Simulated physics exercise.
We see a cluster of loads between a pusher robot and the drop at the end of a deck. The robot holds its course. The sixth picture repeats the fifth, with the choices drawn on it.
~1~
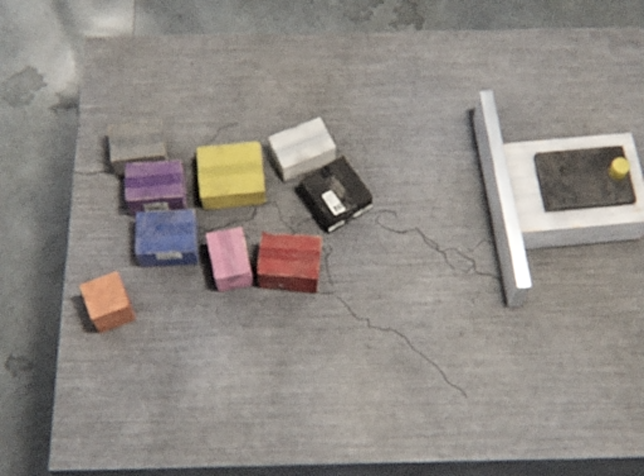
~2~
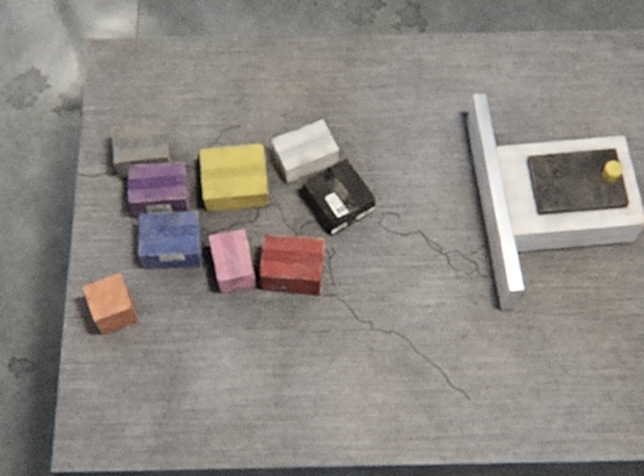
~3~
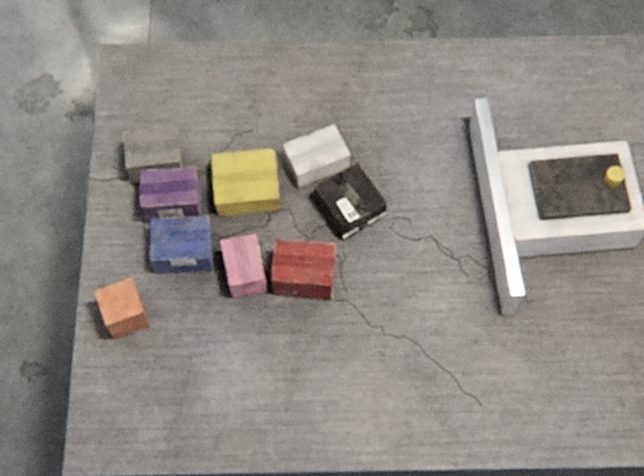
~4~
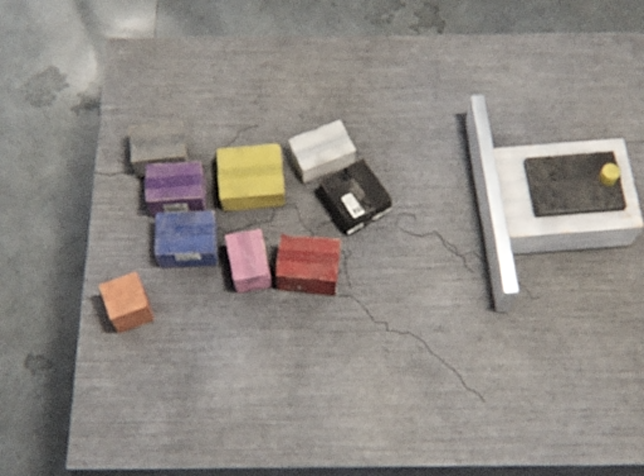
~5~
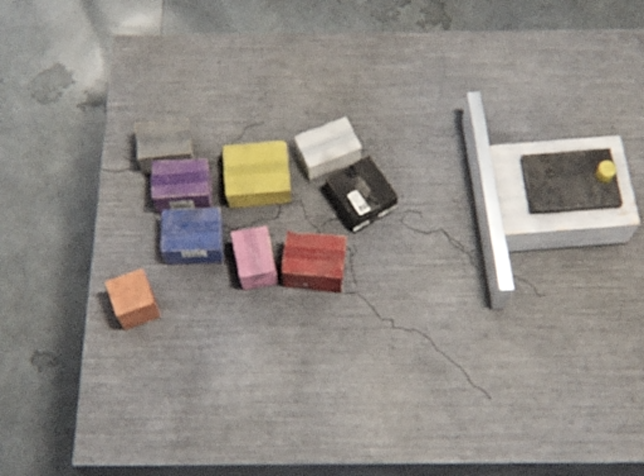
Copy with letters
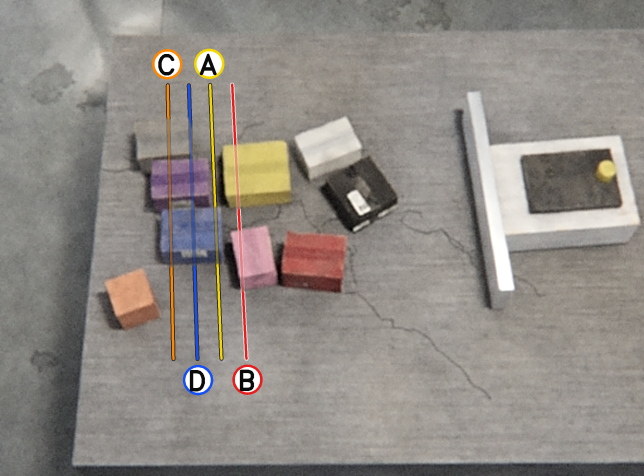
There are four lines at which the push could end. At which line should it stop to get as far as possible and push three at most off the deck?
At D, and not beyond.
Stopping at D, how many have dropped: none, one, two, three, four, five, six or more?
By then, two.
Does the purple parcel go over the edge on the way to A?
Yes.
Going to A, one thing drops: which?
It is the purple parcel.
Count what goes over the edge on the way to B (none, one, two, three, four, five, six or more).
In all, one.
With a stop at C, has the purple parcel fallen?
By then, yes.
On the marked copy, A at (215, 214); B at (239, 214); C at (170, 214); D at (193, 214).
Following D. Soon after the start, robot (456, 182); black parcel (344, 193); orange crate (133, 299).
Later, robot (348, 183); purple parcel (121, 192); grey box (132, 135).
In the end, robot (267, 184); purple parcel over the edge; blue box over the edge; two fallen.
As for the rest, A is within the limit but short; B is within the limit but short; C drops four.
